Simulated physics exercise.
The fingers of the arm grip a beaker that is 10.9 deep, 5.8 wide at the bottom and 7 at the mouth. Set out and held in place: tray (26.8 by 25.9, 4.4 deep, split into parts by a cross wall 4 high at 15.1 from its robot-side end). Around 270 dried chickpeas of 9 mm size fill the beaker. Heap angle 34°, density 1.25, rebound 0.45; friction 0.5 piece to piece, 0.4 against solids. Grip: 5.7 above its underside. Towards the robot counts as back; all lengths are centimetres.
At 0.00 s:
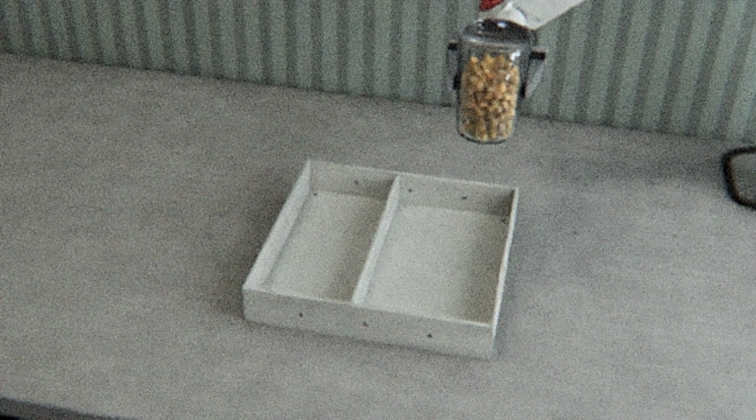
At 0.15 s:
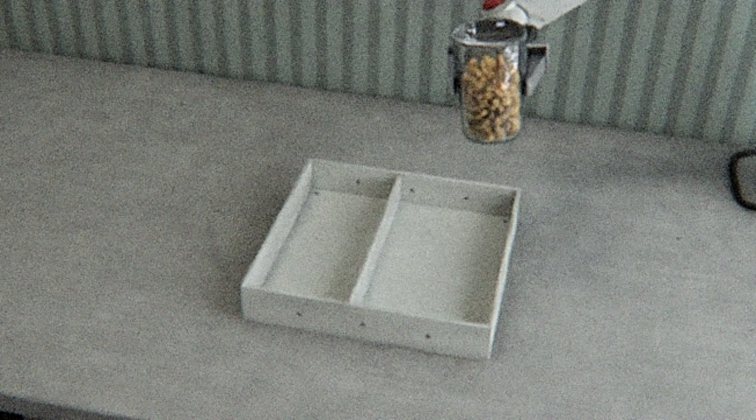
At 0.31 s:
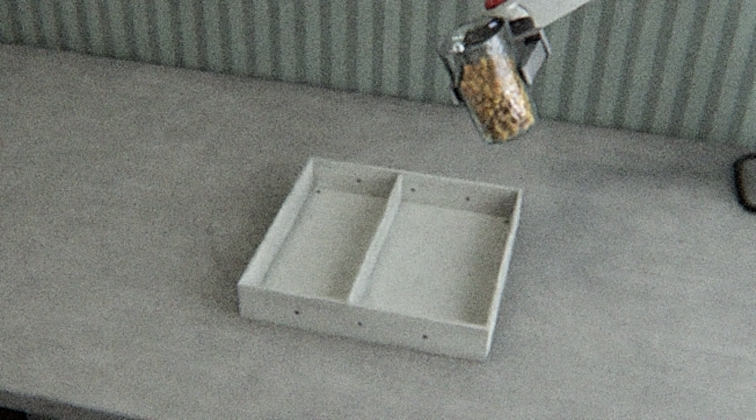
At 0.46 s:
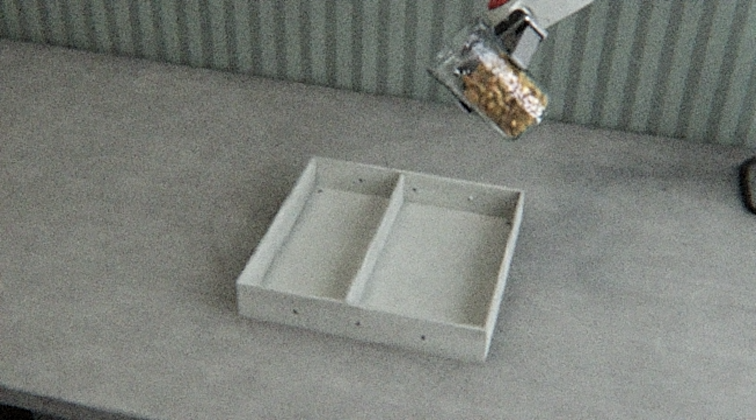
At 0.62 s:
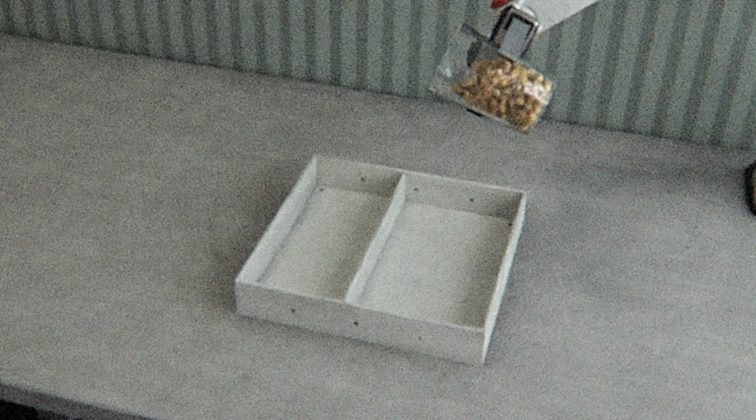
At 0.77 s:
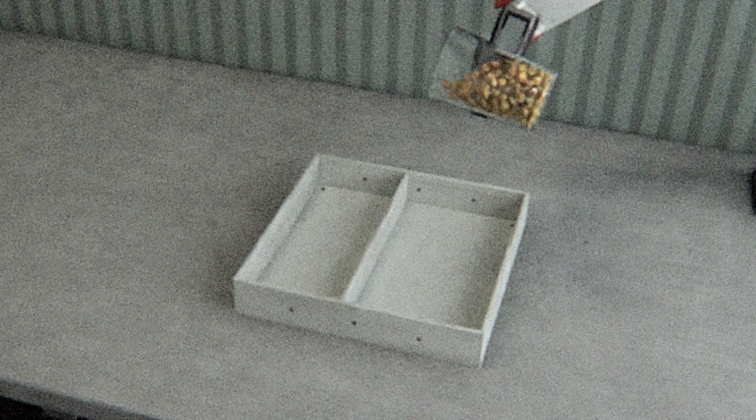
A clear beaker of tan dried chickpeas hangs in a gripper at the upper right, above a grey tabletop seen from above at an angle, with a green striped backdrop behind. An empty pale grey tray, split in two by a cross wall, sits mid-table, and a dark object shows at the right edge. The gripper tilts the beaker steadily leftward until it lies nearly sideways, the chickpeas shifting inside, while the view drifts very slightly.
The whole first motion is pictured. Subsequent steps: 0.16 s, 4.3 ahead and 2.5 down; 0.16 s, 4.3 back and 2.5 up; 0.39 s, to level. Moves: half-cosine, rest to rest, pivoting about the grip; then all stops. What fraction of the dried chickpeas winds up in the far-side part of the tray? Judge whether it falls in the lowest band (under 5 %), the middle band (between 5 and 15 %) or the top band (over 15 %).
It falls in the lowest band.
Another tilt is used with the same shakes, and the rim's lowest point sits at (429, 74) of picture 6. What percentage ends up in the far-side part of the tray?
The share is around 0 %.
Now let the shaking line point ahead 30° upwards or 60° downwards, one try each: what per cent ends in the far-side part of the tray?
Roughly 10 per cent, then 0 per cent.
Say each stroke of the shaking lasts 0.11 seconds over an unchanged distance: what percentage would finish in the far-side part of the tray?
The share would be near 10 %.
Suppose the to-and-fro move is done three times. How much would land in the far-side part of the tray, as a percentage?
Then about 5 per cent.
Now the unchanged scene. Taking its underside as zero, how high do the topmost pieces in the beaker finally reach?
About 8.0 cm.
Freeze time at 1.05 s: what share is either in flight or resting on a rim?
Roughly 3 per cent.
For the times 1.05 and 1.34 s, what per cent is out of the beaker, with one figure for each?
Roughly 5, then 5.
By 1.05 s, tilted 76° forward, highest piece 27 above the table; 263 in the beaker, 7 in flight or on a rim.
By 1.34 s, tilted 22° forward, highest piece 30 above the table; 256 in the beaker, 10 in the robot-side part, 4 in the far-side part.
By 1.68 s, level, highest piece 29 above the table; 256 in the beaker, 10 in the robot-side part, 4 in the far-side part.
By 2.73 s, level, highest piece 29 above the table; 256 in the beaker, 10 in the robot-side part, 4 in the far-side part.
Final count, 256 in the beaker, 10 in the robot-side part, 4 in the far-side part. That is 1 % in the far-side part of the tray.
